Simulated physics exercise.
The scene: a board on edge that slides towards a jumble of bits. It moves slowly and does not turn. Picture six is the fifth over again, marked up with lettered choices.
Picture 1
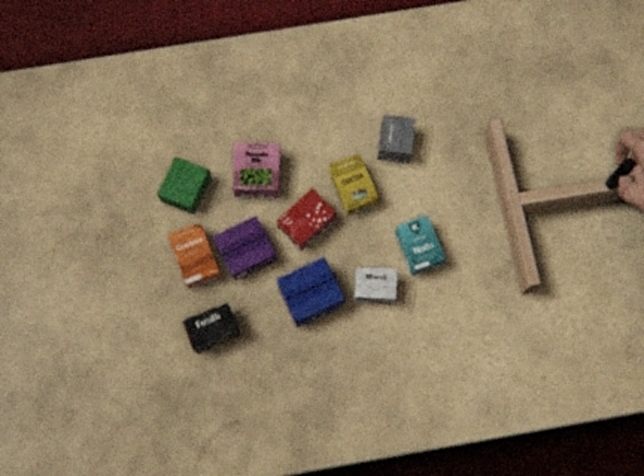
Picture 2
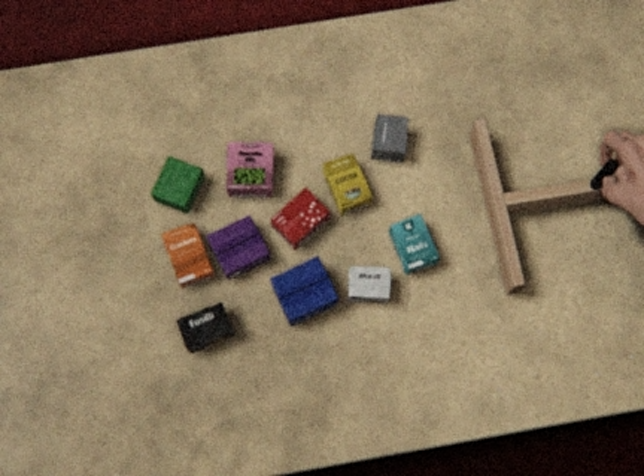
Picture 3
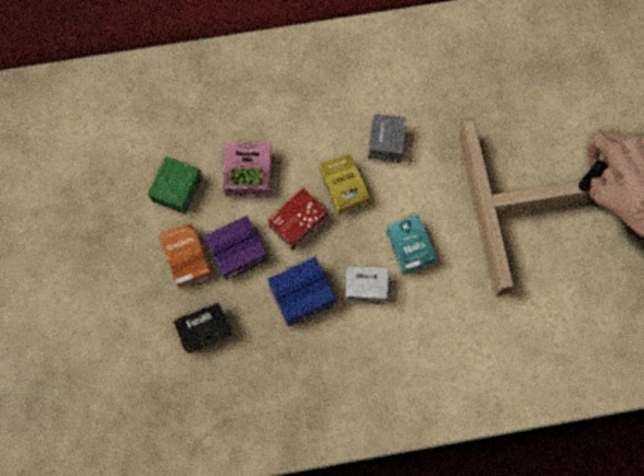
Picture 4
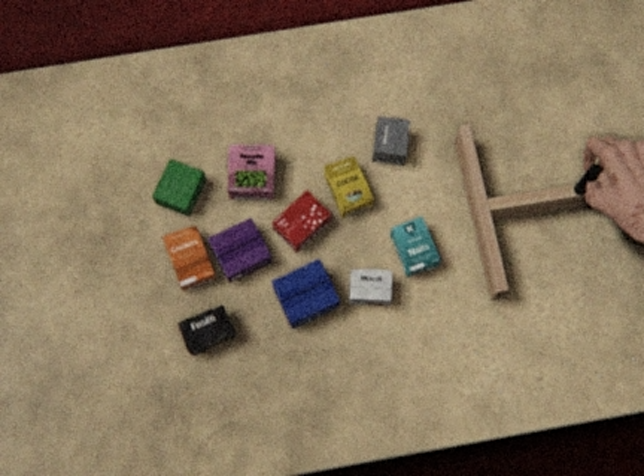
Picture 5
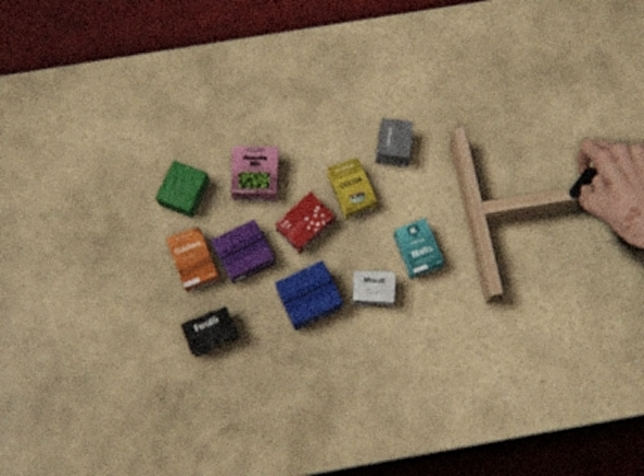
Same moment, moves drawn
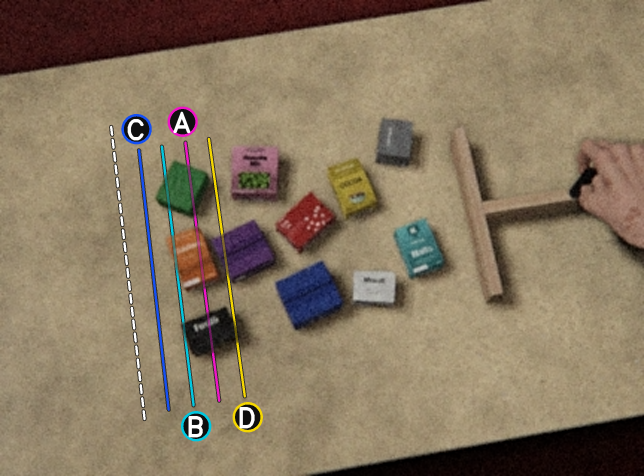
To begin with, a hand at the right holds a wooden T-shaped tool on a pale surface, its long edge facing a loose scatter of small coloured boxes and packets. The hand slowly slides the tool leftward, narrowing the gap, while the boxes stay unmoved and untouched in their arrangement.
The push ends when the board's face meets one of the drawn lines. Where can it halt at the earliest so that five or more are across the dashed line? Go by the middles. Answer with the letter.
Enough are across by B.
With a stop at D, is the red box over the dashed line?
No.
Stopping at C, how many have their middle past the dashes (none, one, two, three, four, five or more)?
Five or more.
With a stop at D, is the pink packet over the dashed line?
No.
On the marked copy, A at (202, 266); B at (177, 270); C at (153, 274); D at (226, 262); the dashed line at (127, 264).
With B. Early on, board (371, 226); green block (183, 189); orange packet (193, 260); none across.
Further on, board (262, 245); orange packet (119, 305); black packet (156, 340); one across.
At the end, board (176, 259); orange packet (36, 322); black packet (70, 356); seven across.
As for the rest, A gets only four across; C gets seven across, but is farther than needed; D gets only three across.
